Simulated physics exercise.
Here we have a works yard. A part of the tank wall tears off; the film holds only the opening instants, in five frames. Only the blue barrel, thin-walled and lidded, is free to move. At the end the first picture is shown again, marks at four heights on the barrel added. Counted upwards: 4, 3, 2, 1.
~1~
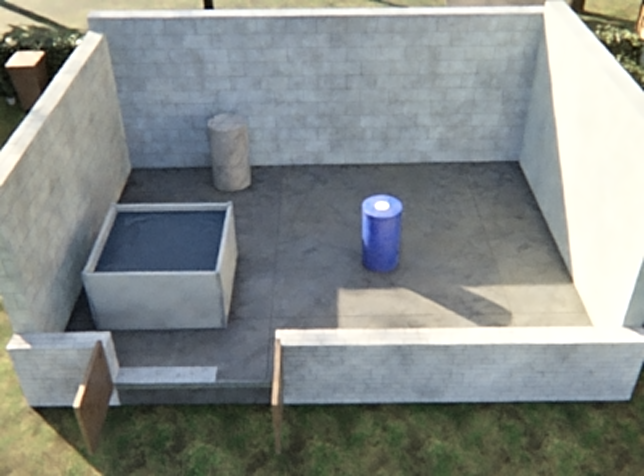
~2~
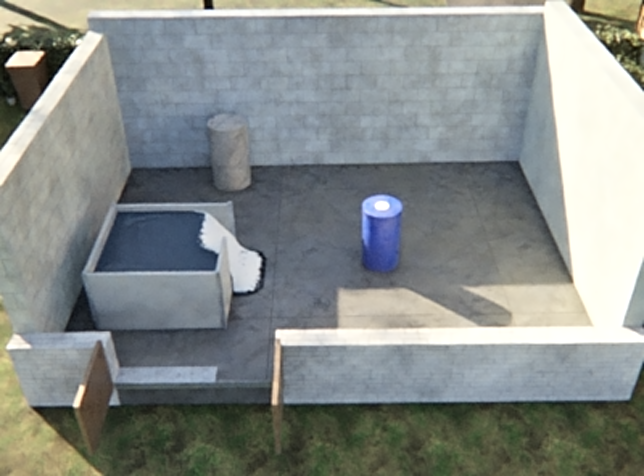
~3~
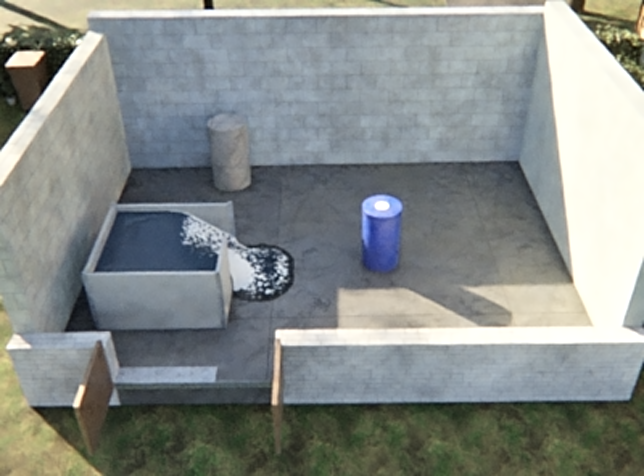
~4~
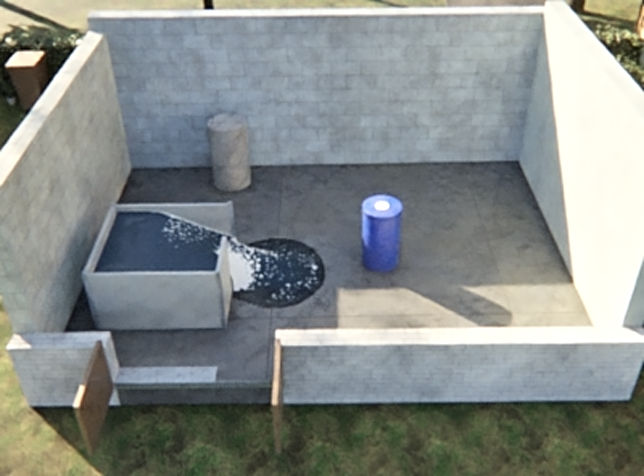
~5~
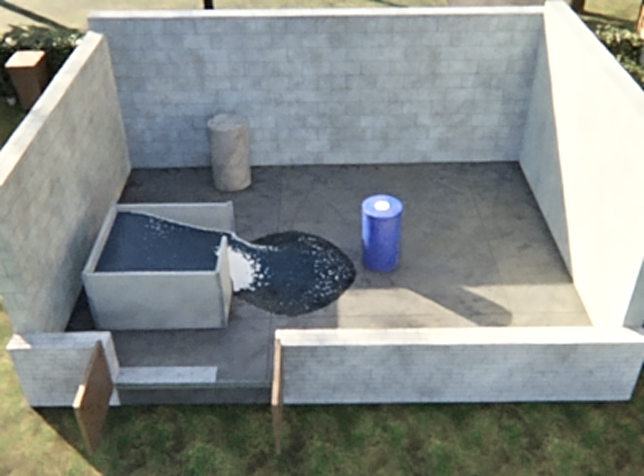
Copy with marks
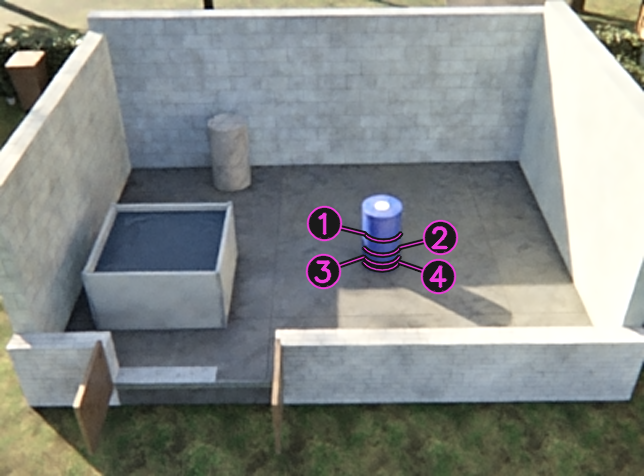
To begin with, a full tank of dark water stands at the left of a walled yard, with a blue barrel on the dry ground to its right. Water then pours out through the tank's right side in a white rush, and a dark, foam-flecked pool widens rightward while the barrel stays still.
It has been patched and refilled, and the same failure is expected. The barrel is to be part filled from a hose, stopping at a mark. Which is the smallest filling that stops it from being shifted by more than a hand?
That is level 1.
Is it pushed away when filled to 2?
Yes.
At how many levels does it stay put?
One of the four.
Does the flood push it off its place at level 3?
Yes.
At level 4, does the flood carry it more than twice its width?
Yes.
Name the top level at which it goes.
The answer is 2.
On the marked copy, 1 at (383, 241); 2 at (383, 255); 3 at (382, 264); 4 at (382, 270); from the bottom up 4, 3, 2, 1.
With 1, it does not move.
With 2, it is pushed about half its own width away.
With 3, it is pushed about 3 times its own width away.
With 4, it is pushed about 5 times its own width away.
